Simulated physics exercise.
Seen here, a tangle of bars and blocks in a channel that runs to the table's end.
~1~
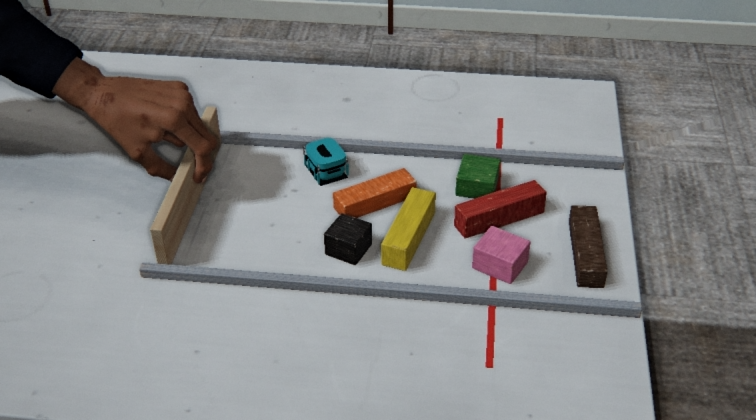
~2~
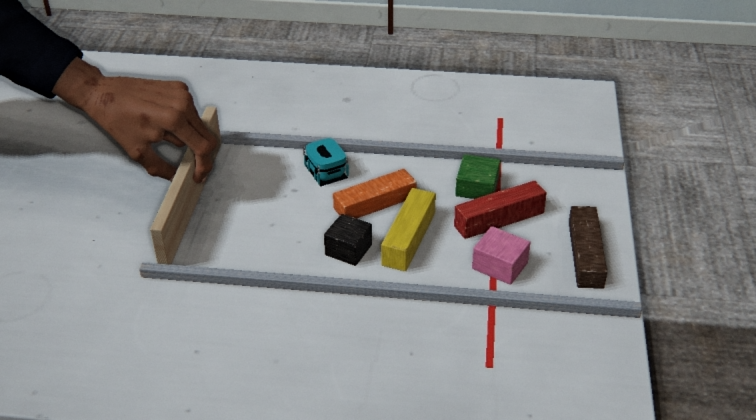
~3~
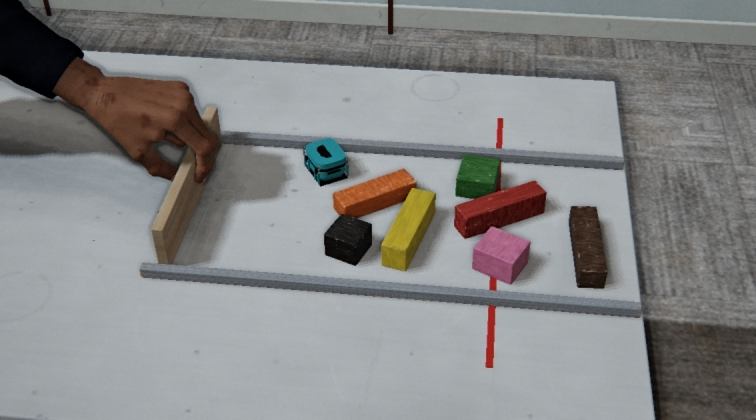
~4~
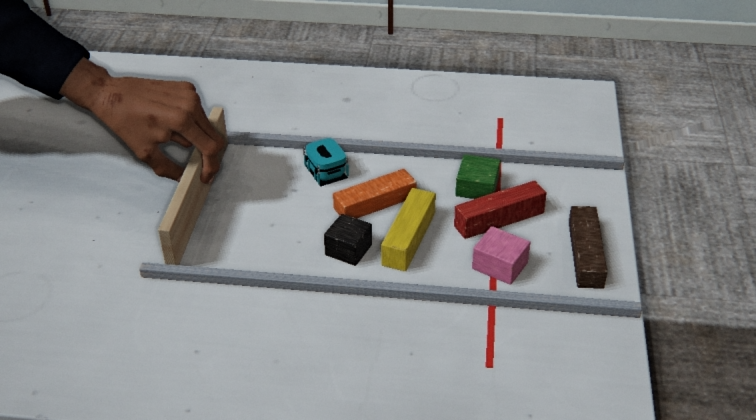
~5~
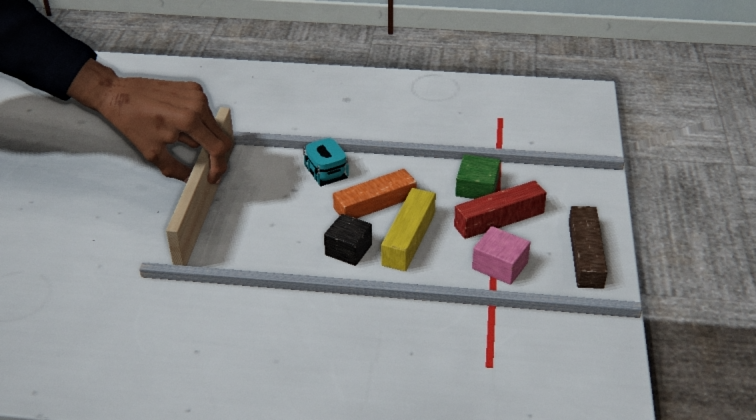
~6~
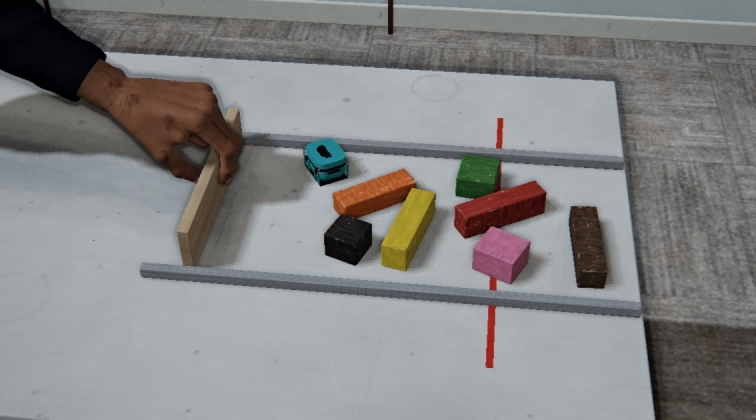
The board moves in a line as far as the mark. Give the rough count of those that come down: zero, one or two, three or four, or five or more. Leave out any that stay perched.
In the end the number that fall off is zero.
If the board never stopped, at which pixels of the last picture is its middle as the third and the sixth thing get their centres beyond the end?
Near (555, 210) and (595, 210).
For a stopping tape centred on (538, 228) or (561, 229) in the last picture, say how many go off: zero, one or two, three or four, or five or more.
For each place: Either one or two; either three or four.
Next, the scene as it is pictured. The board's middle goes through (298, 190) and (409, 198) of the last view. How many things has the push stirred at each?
The counts are 1 and 6.
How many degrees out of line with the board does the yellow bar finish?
Near 0 degrees.
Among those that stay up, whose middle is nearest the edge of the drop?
The brown bar ends nearest.
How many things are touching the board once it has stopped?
3 of them.
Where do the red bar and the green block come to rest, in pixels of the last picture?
Near (576, 215) and (555, 172).
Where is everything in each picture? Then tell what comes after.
The first picture shows brown bar (587, 245); pink block (501, 255); red bar (500, 209); board (189, 183); tape (496, 224).
The second picture shows pink block (501, 255); black block (348, 239).
The third picture shows red bar (500, 209); orange bar (375, 195).
The fourth picture shows brown bar (587, 246); board (196, 183).
The fifth picture shows pink block (501, 255); green block (478, 177).
The sixth picture shows brown bar (587, 246); pink block (501, 255); red bar (500, 209); board (213, 184); tape (496, 224).
Soon after, none off yet; brown bar at rest near (587, 246); pink block at rest near (501, 255); red bar at rest near (500, 209).
In the end, the number that fall off is zero.
